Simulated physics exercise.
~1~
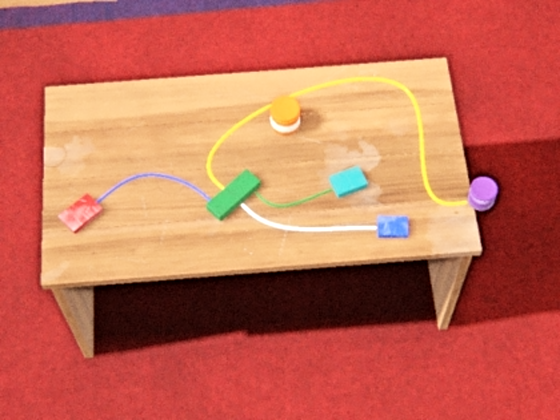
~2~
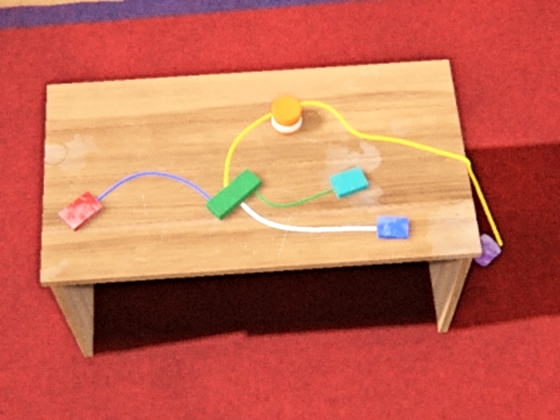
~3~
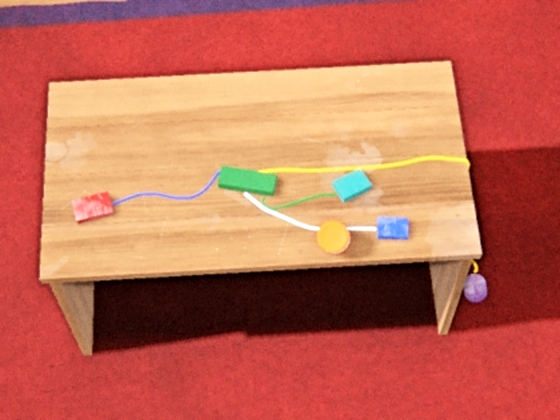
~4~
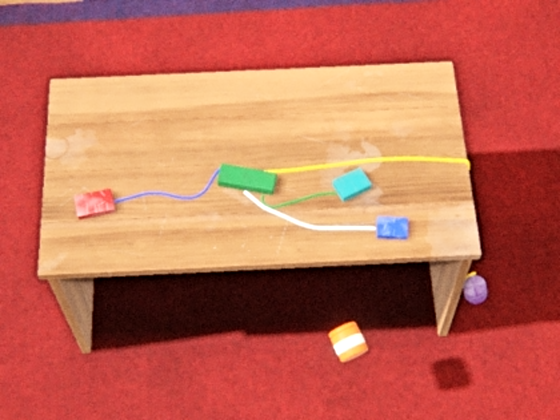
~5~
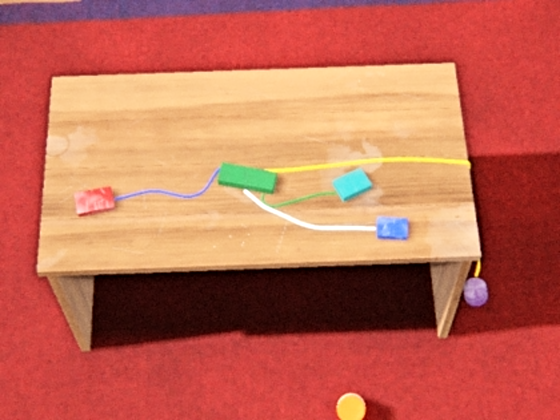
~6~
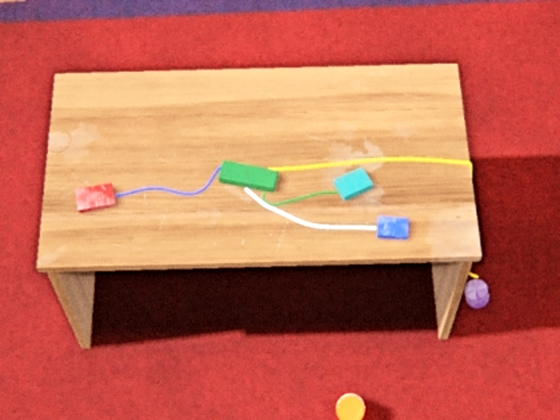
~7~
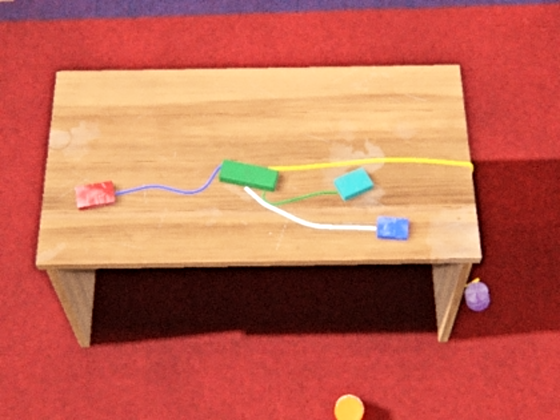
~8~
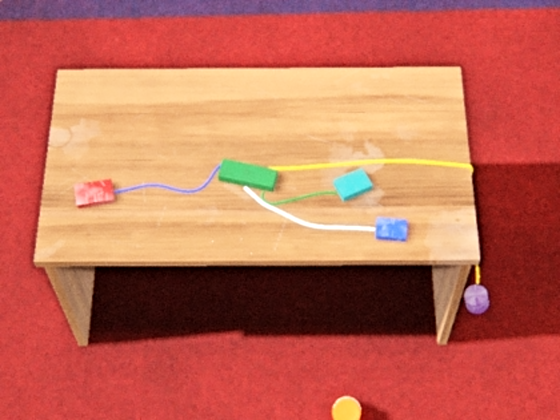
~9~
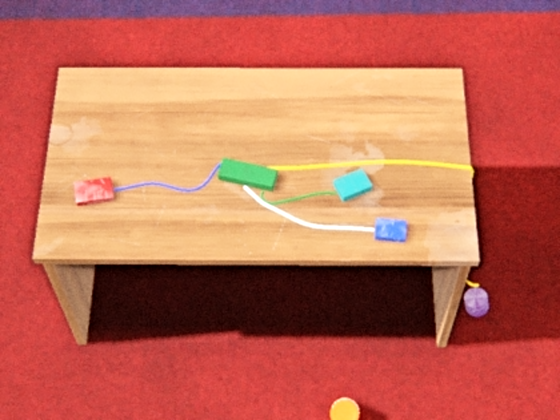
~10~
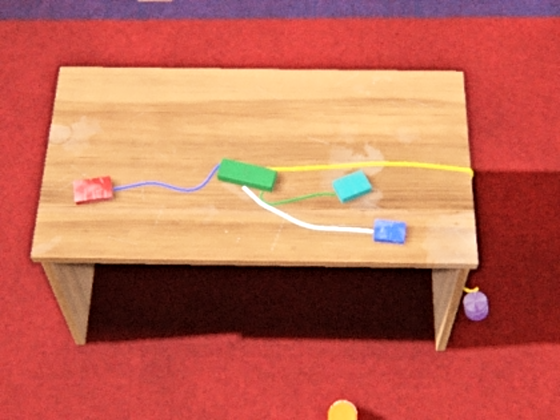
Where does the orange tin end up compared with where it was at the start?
It starts near the back of the desktop, beside the yellow cable, and ends up on the red floor in front of the desk.
